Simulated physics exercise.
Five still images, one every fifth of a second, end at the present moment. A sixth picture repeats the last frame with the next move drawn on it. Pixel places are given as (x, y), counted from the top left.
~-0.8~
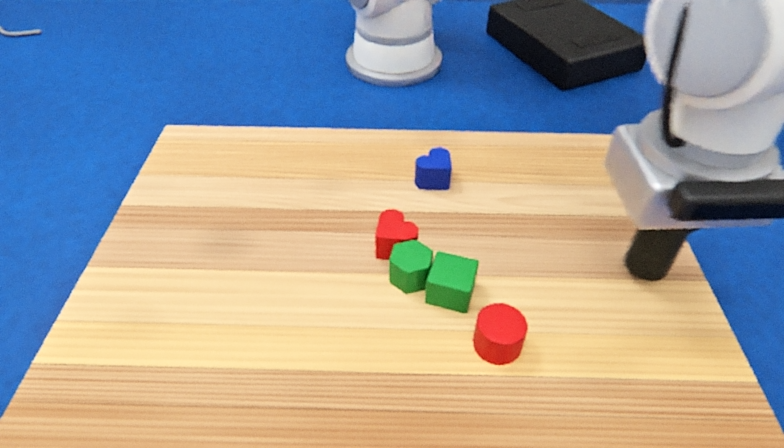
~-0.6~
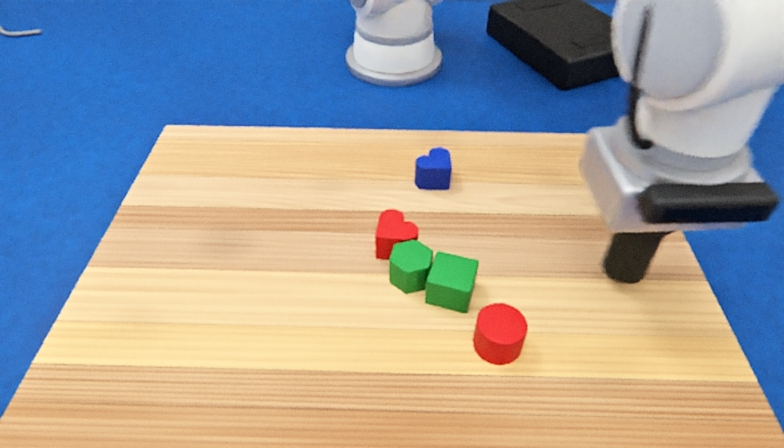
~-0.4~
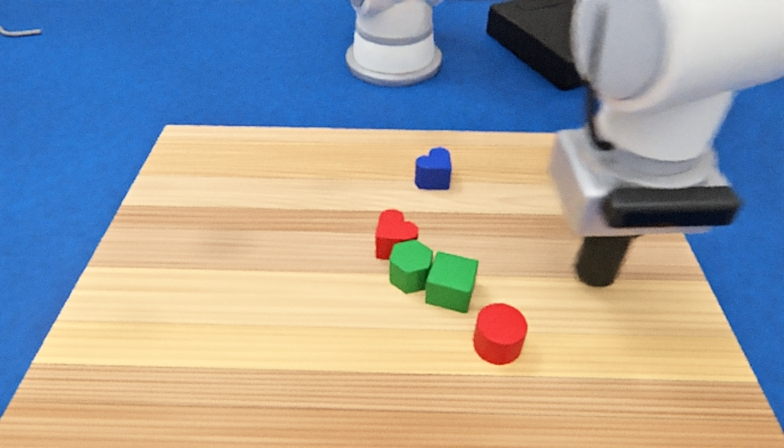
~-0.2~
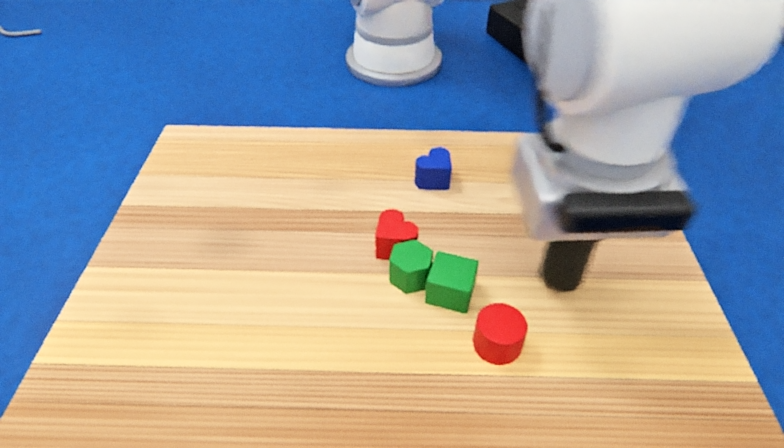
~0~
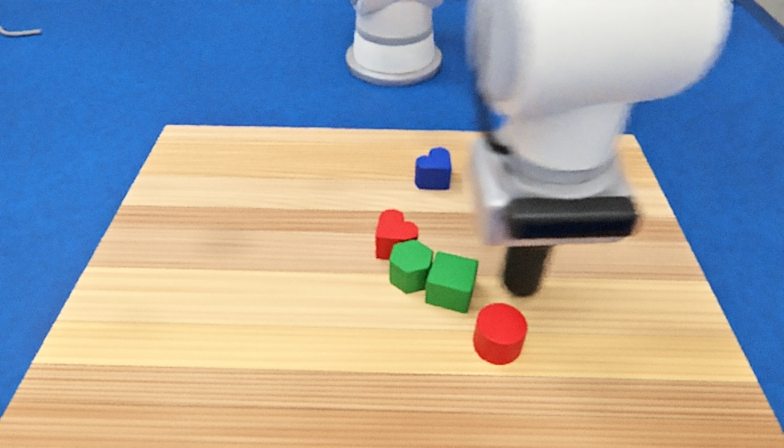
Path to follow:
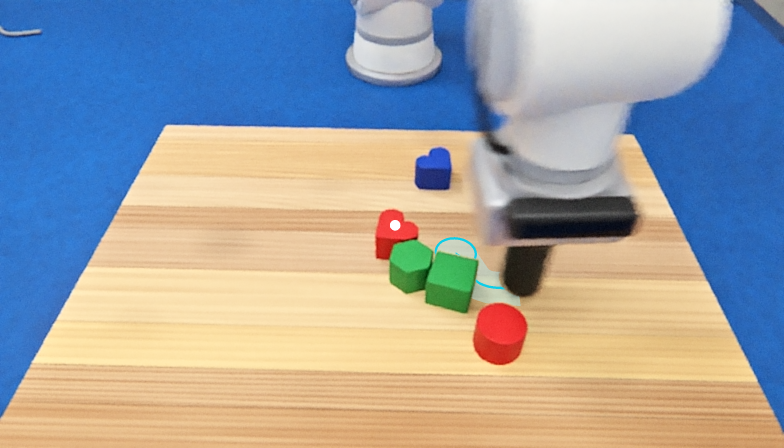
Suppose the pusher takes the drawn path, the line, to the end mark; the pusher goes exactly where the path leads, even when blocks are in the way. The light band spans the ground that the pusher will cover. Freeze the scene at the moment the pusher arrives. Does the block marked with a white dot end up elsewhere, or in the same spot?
Right where it was.
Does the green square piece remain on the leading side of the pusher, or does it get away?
Once the path is finished, the green square piece lies beside or behind the pusher.
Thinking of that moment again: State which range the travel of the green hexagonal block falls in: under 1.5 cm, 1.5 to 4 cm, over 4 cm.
The move is medium, 1.5 to 4 cm.
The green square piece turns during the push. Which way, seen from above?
The twist is anticlockwise.
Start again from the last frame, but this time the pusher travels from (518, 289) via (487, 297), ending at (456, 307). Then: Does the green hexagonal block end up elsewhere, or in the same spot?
Moved.
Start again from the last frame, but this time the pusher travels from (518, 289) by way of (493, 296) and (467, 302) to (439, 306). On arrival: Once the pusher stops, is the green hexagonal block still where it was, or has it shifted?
If the pusher follows that path, the green hexagonal block ends up shifted.
Path on the board, from (518, 289) via (489, 287) and (468, 272), ending at (456, 253); the dot is on the red heart block.
What follows on the original path. Halfway along, pusher at (477, 272); green hexagonal block at (391, 256); green square piece at (438, 269), turned 20° anticlockwise.
At the end, pusher at (457, 244); red heart block in place; green hexagonal block at (384, 256); green square piece at (434, 266), turned 35° anticlockwise.
